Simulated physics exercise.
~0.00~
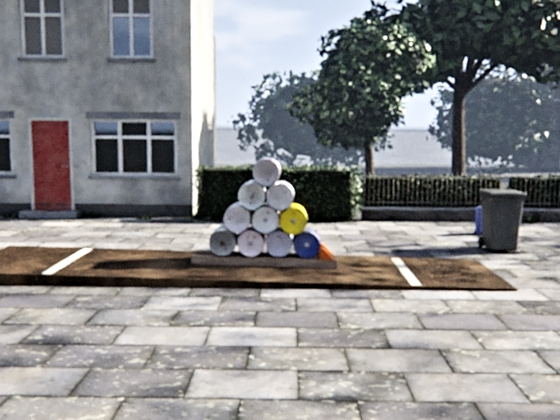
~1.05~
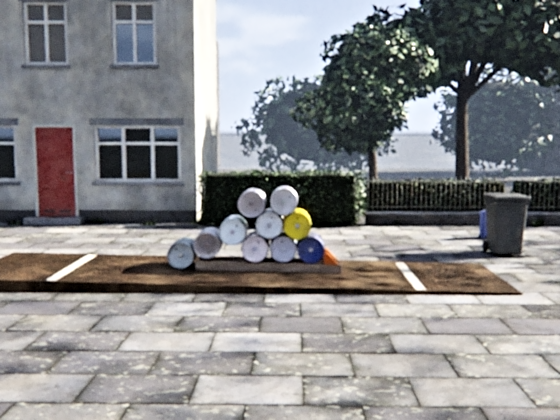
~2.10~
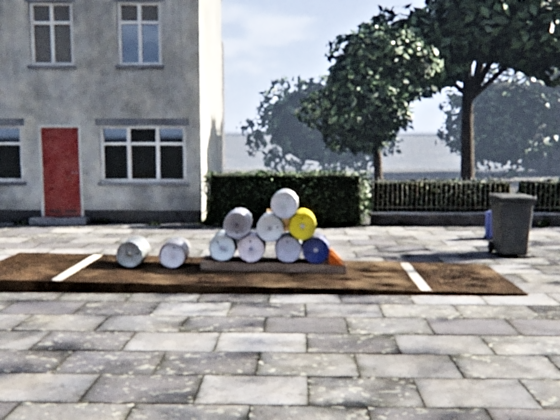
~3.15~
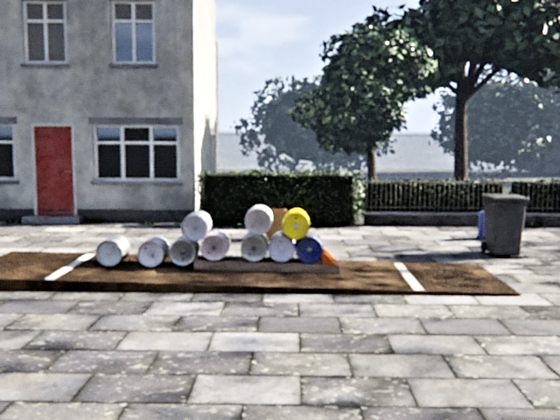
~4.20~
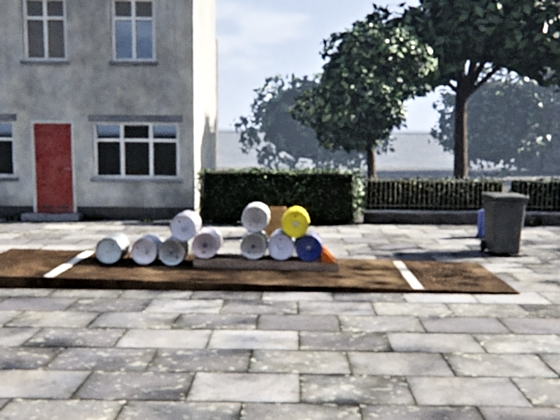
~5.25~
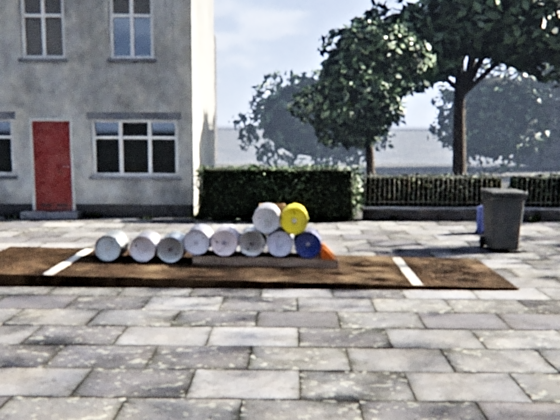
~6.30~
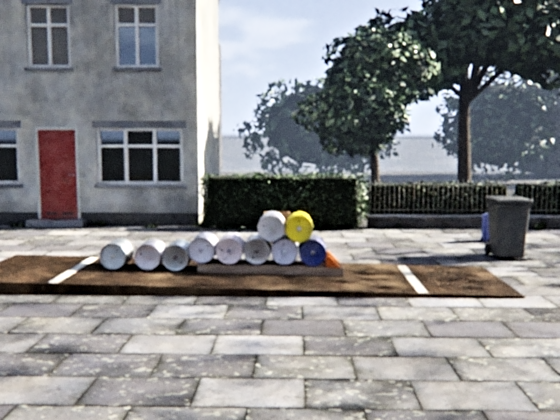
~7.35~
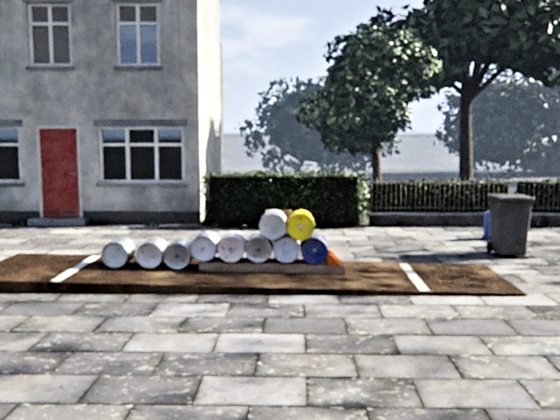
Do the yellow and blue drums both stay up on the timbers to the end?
Yes, both are still up on the timbers at the right end, with the blue one in the bottom row and the yellow one resting on top of others.
